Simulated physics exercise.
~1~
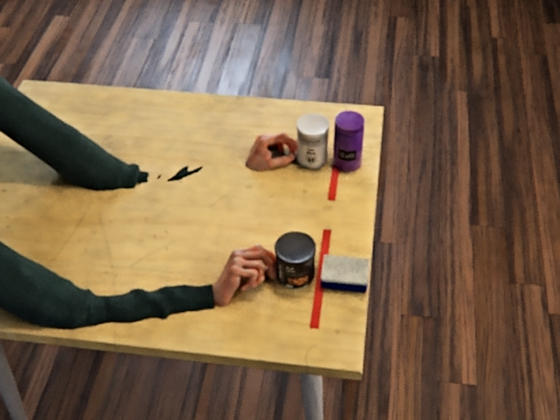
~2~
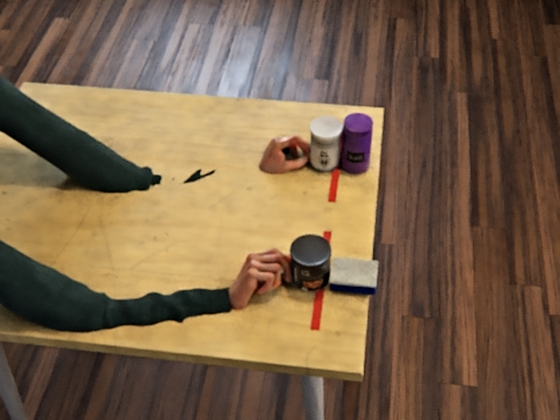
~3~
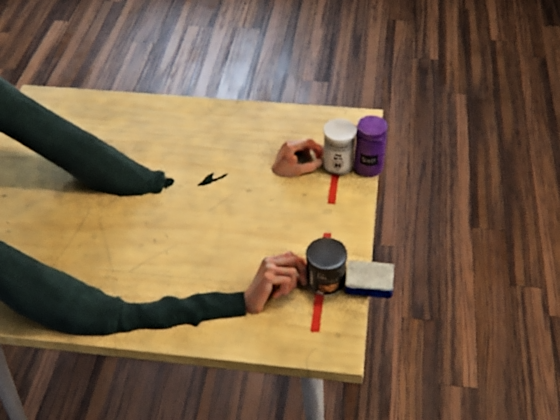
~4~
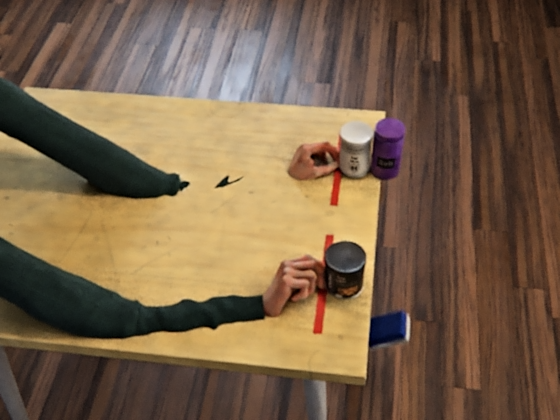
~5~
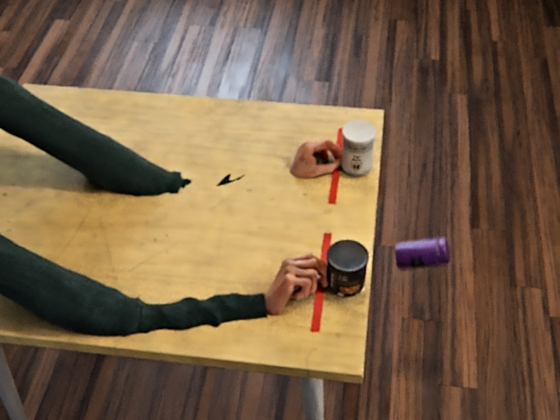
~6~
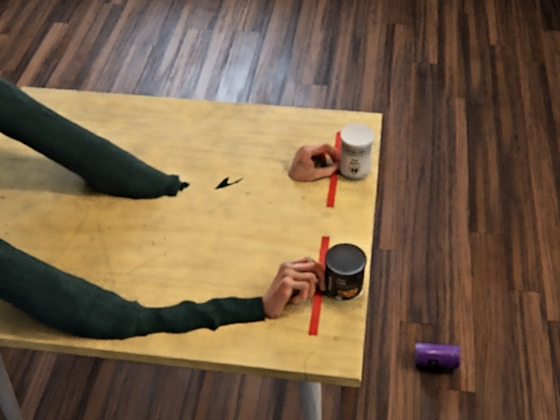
A purple jar and a blue sponge dropped off a table's right edge as two hands pushed a white tin and a black pot against them; the sponge fell first, then the jar, which ended on the floor, while the tin and pot stayed upright on top.
